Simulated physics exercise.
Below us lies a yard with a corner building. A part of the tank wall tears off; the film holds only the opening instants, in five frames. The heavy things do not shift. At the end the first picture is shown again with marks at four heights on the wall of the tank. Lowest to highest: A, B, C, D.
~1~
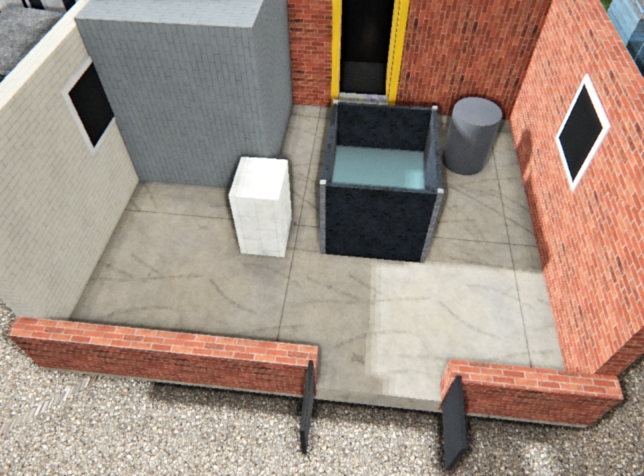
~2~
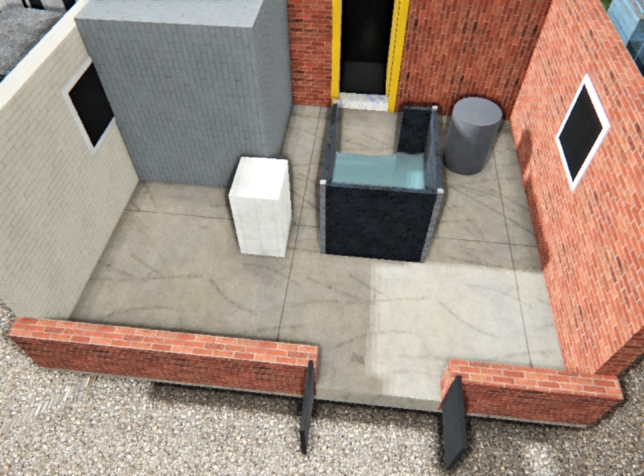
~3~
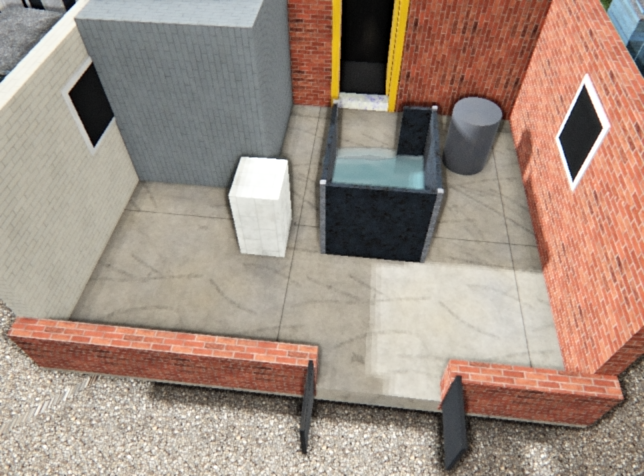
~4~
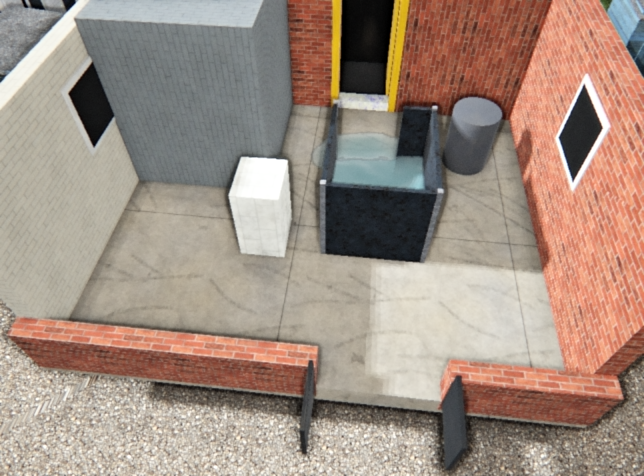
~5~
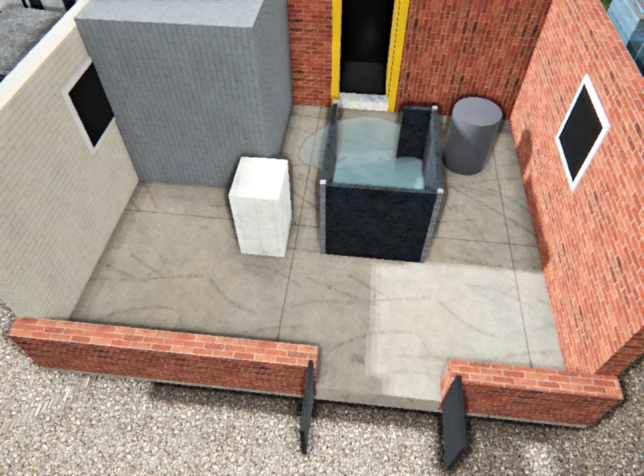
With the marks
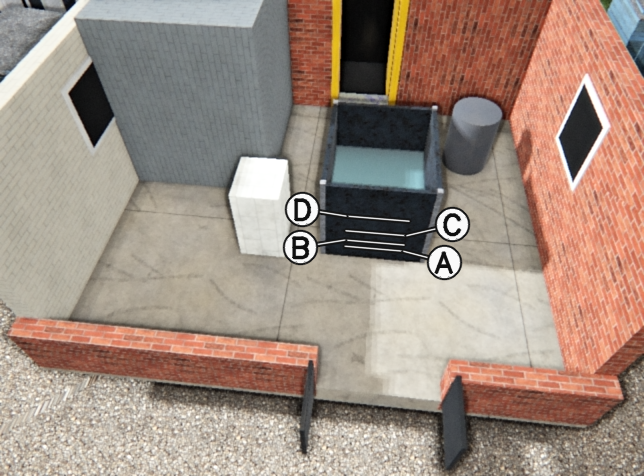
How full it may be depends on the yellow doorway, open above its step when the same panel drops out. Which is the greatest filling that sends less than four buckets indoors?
B will do.
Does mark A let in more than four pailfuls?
No.
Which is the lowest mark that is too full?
C it is.
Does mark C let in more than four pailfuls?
Yes, it does.
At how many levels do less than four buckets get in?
Two of the four.
On the marked copy, A at (373, 248); B at (374, 242); C at (375, 233); D at (377, 218); from the bottom up A, B, C, D.
With A, nothing gets over.
With B, a bucket or two gets in.
With C, about 9 bucketfuls get in.
With D, dozens of bucketfuls pour in.
